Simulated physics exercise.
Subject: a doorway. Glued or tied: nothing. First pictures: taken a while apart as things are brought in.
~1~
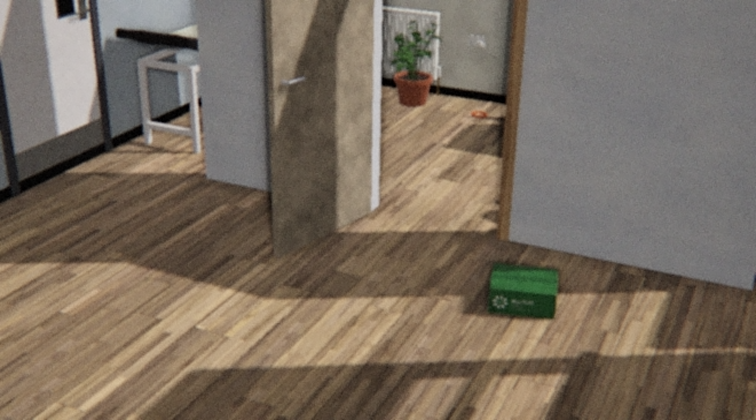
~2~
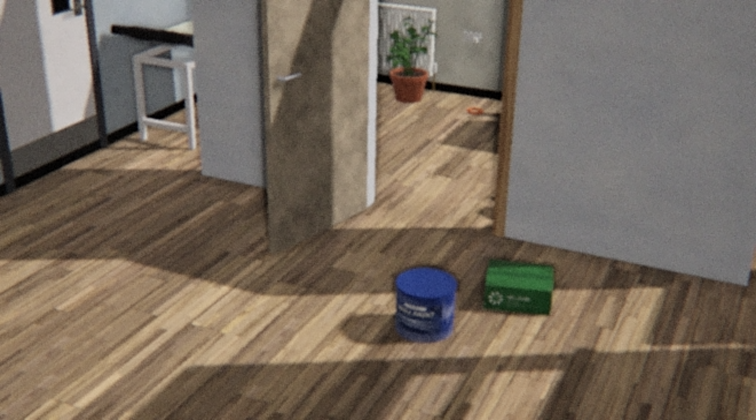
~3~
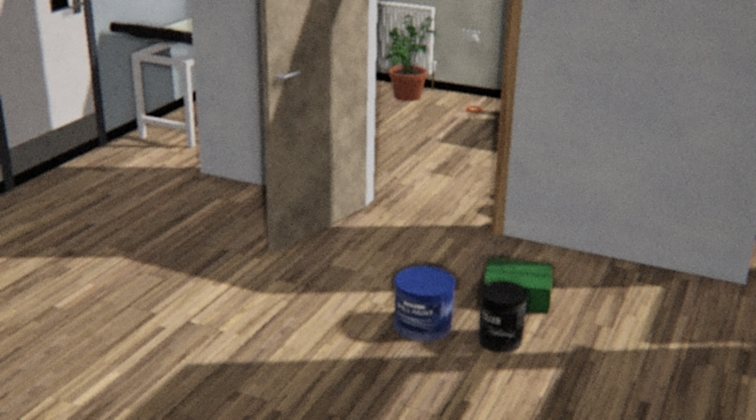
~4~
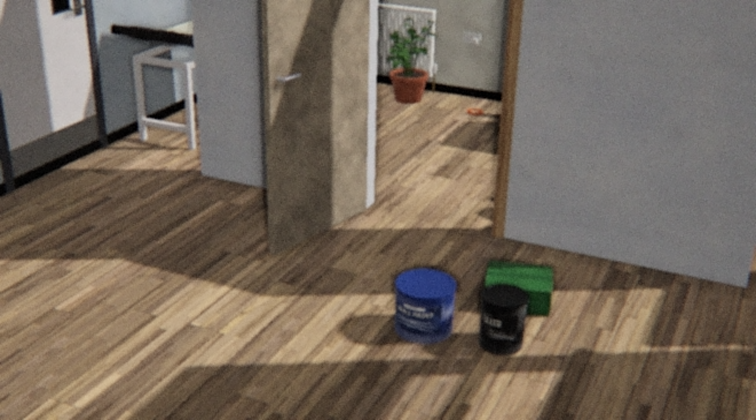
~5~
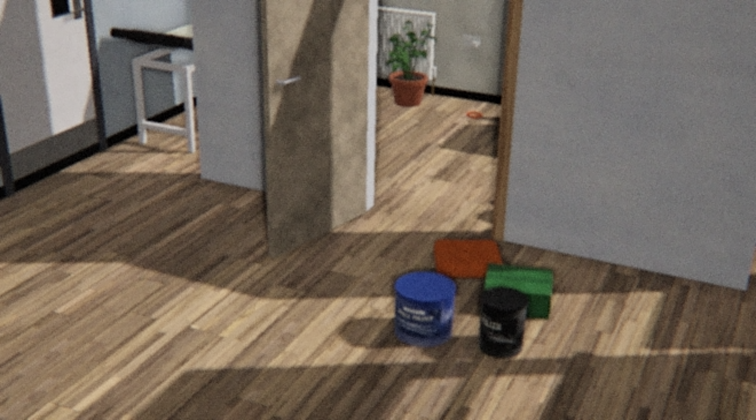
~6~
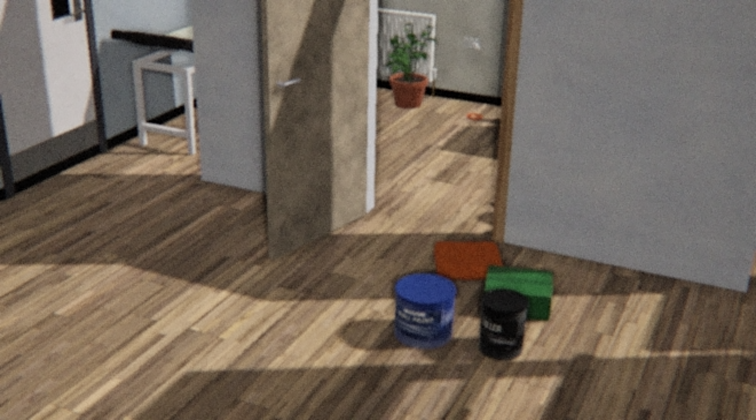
Door standing wide open and still as a green box is joined by a blue pail, black pail and orange cushion.
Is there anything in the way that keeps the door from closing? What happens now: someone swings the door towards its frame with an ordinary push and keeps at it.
No, looks like the door swings all the way to the frame.
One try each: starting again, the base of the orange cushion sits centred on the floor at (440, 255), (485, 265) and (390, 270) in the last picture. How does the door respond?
In the first case it gets caught partway; in the second case it swings home; in the third case it swings home.
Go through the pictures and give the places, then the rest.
In the first picture, door wide open and still; green box (523, 291).
In the second picture, door wide open and still; blue pail (425, 305); green box (519, 287).
In the third picture, door wide open and still; black pail (502, 317); blue pail (424, 303).
In the fourth picture, door wide open and still; green box (518, 288); black pail (503, 320).
In the fifth picture, door wide open and still; blue pail (424, 309); green box (518, 291).
In the sixth picture, door wide open and still; orange cushion (468, 260); black pail (503, 325).
Then, 0.90 s on from there, open by 72°.
Then, 1.60 s on from there, open by 35°; orange cushion shifted a little near (474, 260).
Then, 2.00 s on from there, open by 16°; orange cushion shifted a little near (504, 257).
In the end, open by 0°; moved from the start, orange cushion; the other 3 unmoved. At the end, from the last picture's camera, orange cushion near (509, 257).
